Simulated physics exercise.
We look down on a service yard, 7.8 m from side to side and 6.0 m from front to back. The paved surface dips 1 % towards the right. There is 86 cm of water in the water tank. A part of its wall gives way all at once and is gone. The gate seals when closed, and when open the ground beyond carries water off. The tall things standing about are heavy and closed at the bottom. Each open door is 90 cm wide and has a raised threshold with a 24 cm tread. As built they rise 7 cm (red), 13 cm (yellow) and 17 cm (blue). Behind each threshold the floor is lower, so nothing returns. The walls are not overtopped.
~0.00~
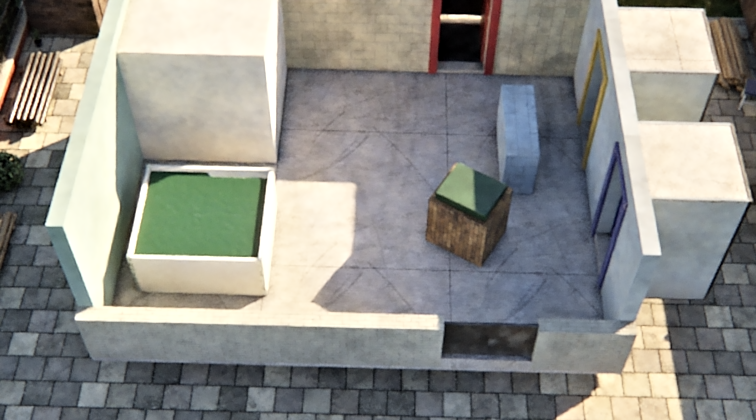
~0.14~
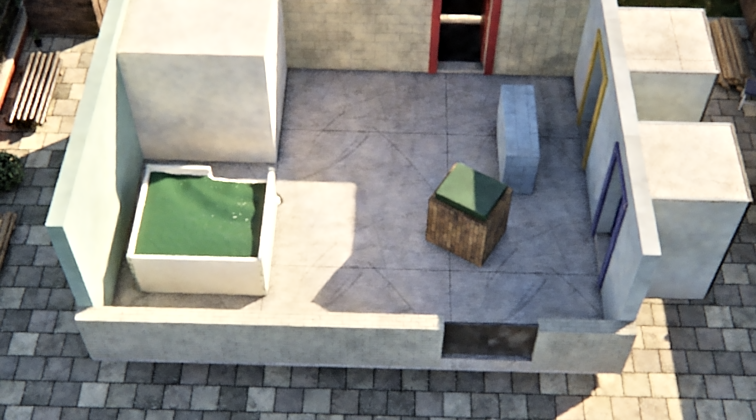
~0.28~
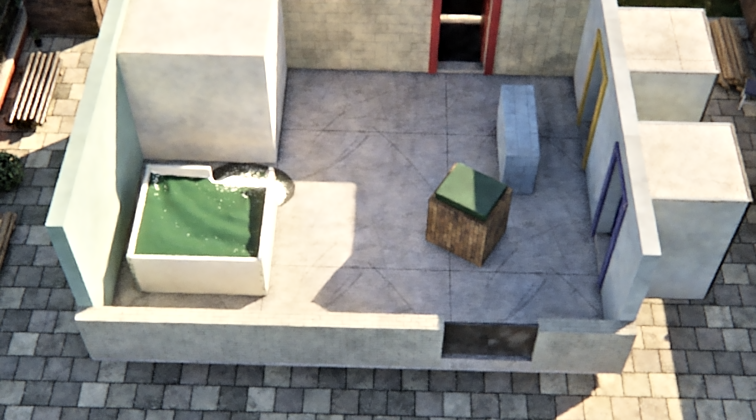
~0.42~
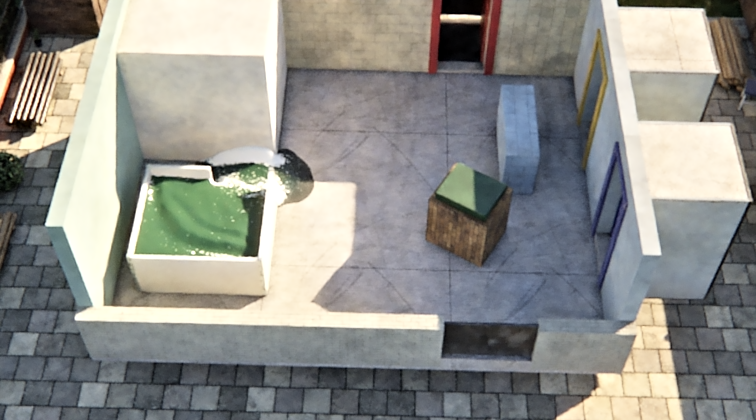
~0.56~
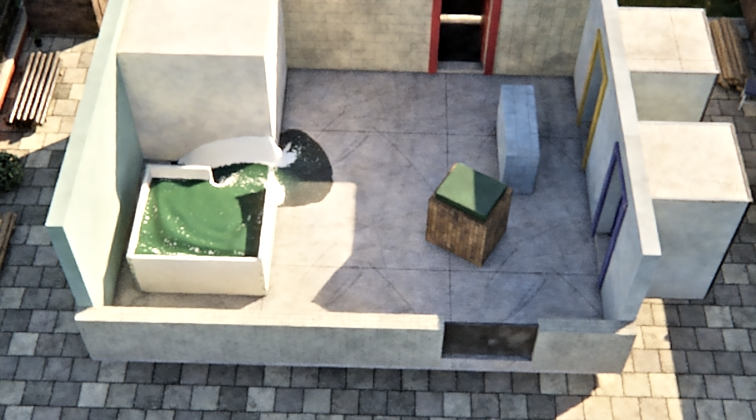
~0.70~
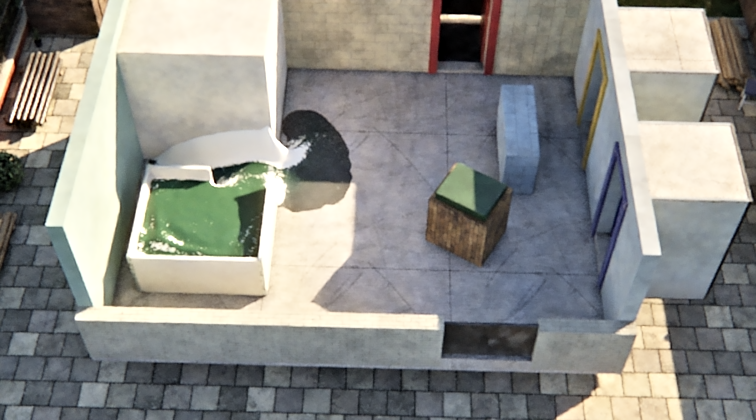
Green-looking water in a white-walled tank at the left of a walled yard begins to ripple, then pours through a gap in the tank's far side and spreads across the paved floor as a widening dark, foamy patch.
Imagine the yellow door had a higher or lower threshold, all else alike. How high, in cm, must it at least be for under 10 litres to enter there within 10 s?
Some 8.5 cm above the ground.
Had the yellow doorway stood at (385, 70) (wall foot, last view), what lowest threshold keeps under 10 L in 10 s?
About 14.0 cm.
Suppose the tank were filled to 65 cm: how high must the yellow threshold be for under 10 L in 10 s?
About 6.0 cm.
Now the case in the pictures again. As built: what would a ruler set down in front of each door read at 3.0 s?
In cm: Red 11, yellow 0, blue 0.
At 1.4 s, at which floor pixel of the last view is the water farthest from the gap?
Near (411, 73).
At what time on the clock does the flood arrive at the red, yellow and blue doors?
Red 1.6 s, yellow 3.2 s, blue 3.4 s.
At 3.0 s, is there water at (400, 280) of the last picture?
It is not reached.
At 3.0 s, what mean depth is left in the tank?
About 34 cm.
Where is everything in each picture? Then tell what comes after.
In the first frame, still water, 86 cm deep, in the water tank at (203, 214); the yellow door at (591, 105) is dry.
In the second frame, the gap is on the far side, the front 0.3 m out at a hidden place; the back of the water tank holds 86 cm.
In the third frame, the gap is on the far side, the front 0.9 m out at (236, 166); the back of the water tank holds 86 cm.
In the fourth frame, water pours out on the far side and has run 1.2 m, to (285, 152); about 15 cm deep outside, 82 cm at the back.
In the fifth frame, the gap is on the far side, the front 1.7 m out at (294, 133); the back of the water tank holds 74 cm.
In the sixth frame, the gap is on the far side, the front 2.2 m out at (309, 114); the back of the water tank holds 75 cm; the yellow door at (591, 105), 6.1 m from the gap, is still 4.3 m from the nearest water.
After 1.4 s water covers 30 % of the floor, deepest (62 cm) near (256, 170); it has not reached the yellow door.
After 3.0 s water covers 55 % of the floor, deepest (39 cm) near (108, 324); it has not reached the yellow door.
After 10.0 s water covers 95 % of the floor, deepest (17 cm) near (584, 180); 8 cm at the yellow door, 0 litres in over its 13 cm threshold.
At the yellow door as built, the water arrived by 3.3 s and peaked near 11 cm at 5.6 s.
Run again over the same 10 s with other heights there, 17 litres in over 7.5 cm, 3 litres over 10 cm. The limit of 10 litres is kept from about 8.5 cm up.
